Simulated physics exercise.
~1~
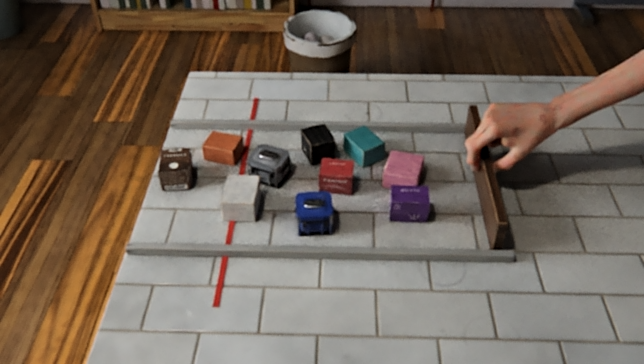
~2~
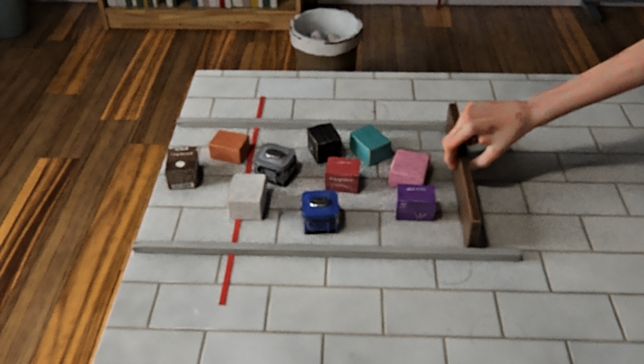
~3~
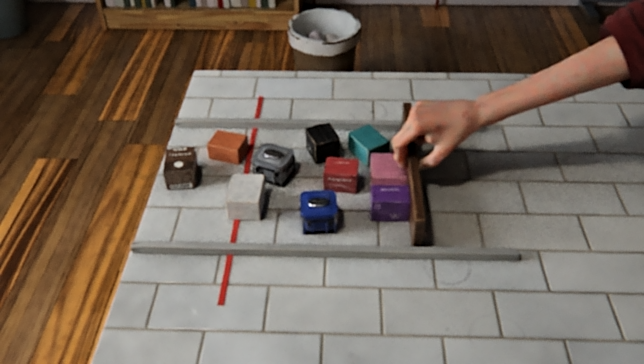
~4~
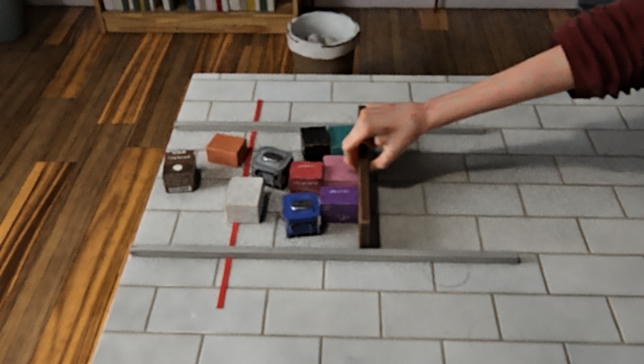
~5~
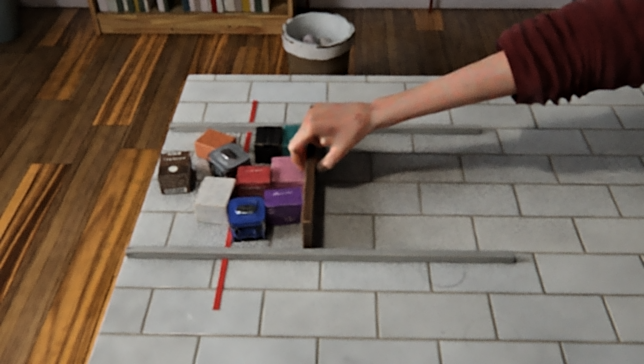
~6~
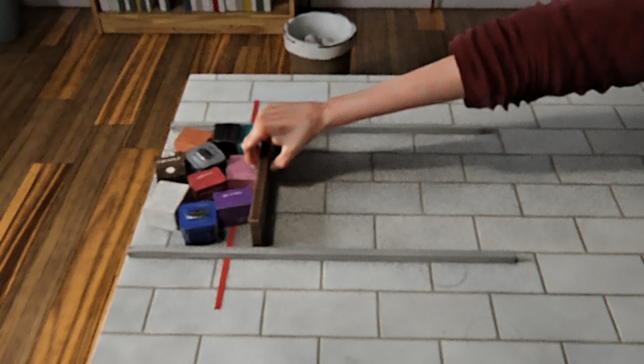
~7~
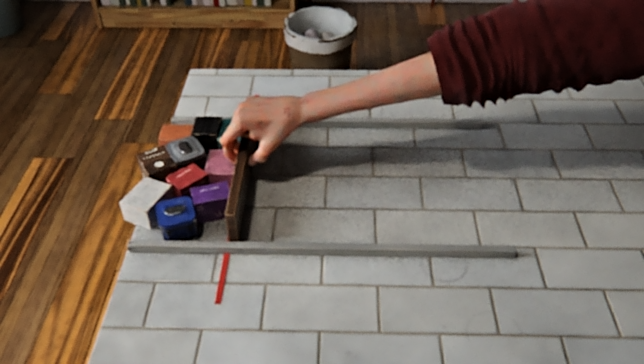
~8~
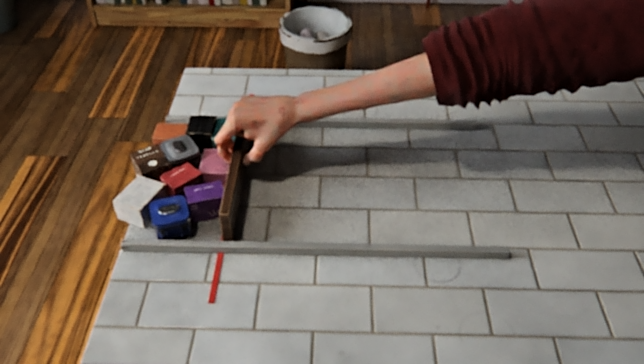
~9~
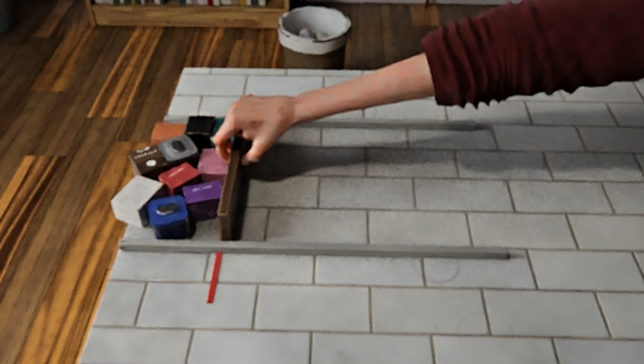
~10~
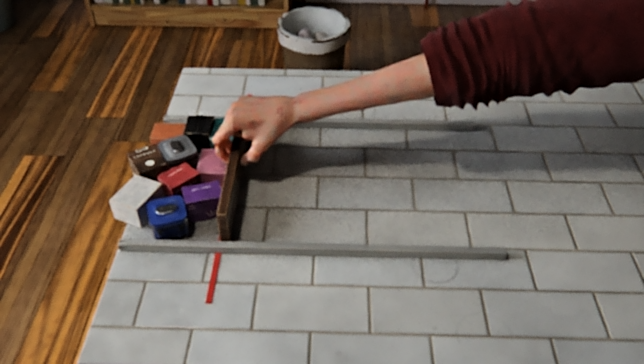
On a tiled surface, a hand pushes a board leftward, crowding small coloured boxes together past red tape, with none falling off.
